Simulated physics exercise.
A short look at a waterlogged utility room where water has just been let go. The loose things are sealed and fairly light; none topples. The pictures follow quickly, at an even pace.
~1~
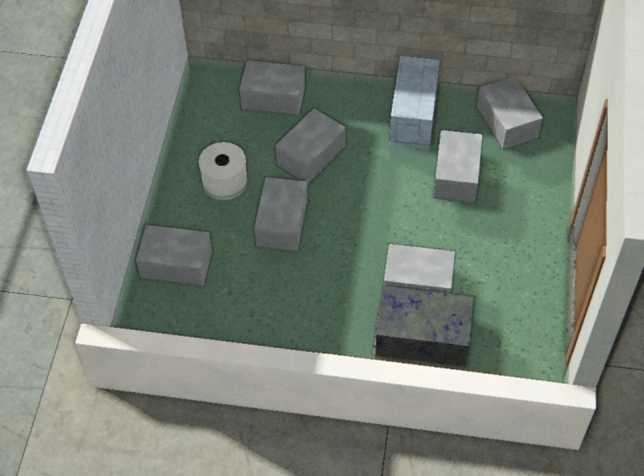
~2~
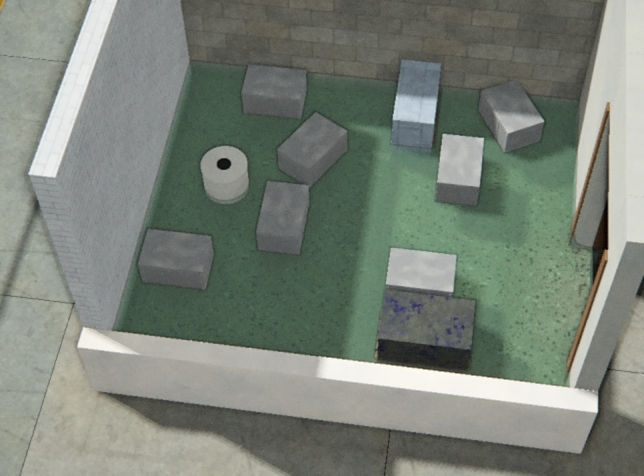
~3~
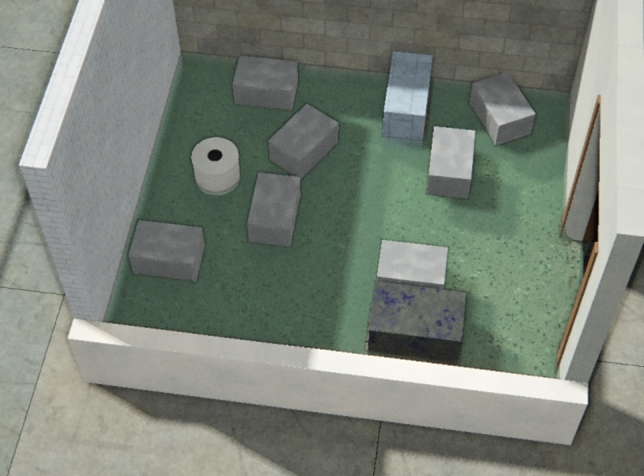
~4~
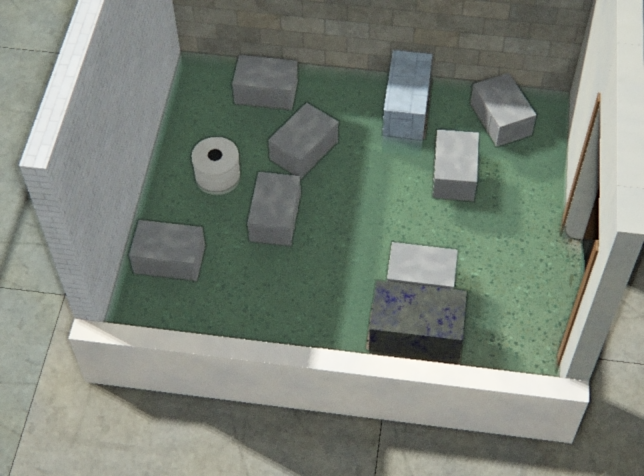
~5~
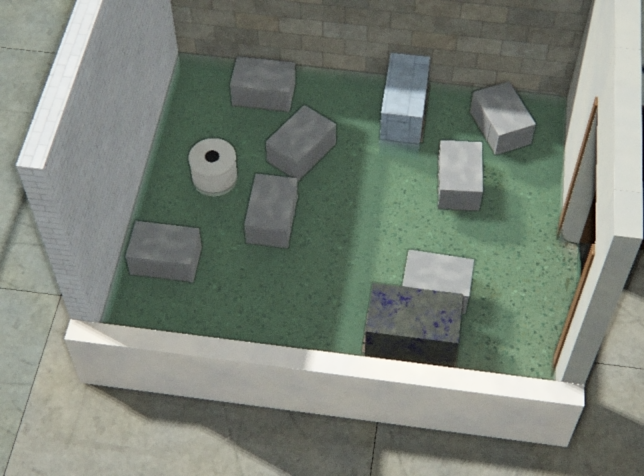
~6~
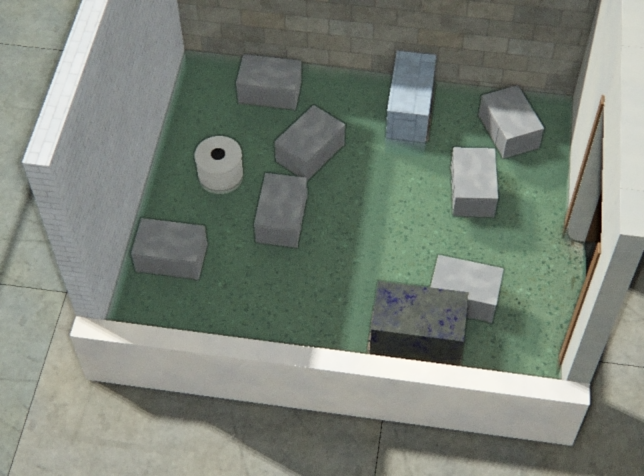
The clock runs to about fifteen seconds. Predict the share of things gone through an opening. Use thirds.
It is between one and two thirds.
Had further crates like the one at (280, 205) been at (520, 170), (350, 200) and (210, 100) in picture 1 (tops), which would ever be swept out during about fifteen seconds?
One after the other: Carried outside, yes, still in.
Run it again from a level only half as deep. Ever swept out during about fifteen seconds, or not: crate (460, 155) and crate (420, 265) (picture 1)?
In turn: Out, carried outside.
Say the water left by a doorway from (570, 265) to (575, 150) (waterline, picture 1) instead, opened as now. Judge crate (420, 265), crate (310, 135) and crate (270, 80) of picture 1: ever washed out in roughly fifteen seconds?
In turn: Through, out, left behind.
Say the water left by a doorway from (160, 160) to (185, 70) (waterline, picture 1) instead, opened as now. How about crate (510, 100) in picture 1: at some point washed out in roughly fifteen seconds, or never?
Verdict: Still in.
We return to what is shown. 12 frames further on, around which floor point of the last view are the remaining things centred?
Roughly at (365, 214).
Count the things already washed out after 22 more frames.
I count 3.
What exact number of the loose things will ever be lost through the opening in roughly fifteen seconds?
5 of them.
A moment on, 0 of 8 are out; 8 afloat.
Next, 2 of 8 are out; 6 afloat.
Later, 3 of 8 are out; 5 afloat.
In the end, 5 of 8 are out; 3 afloat.
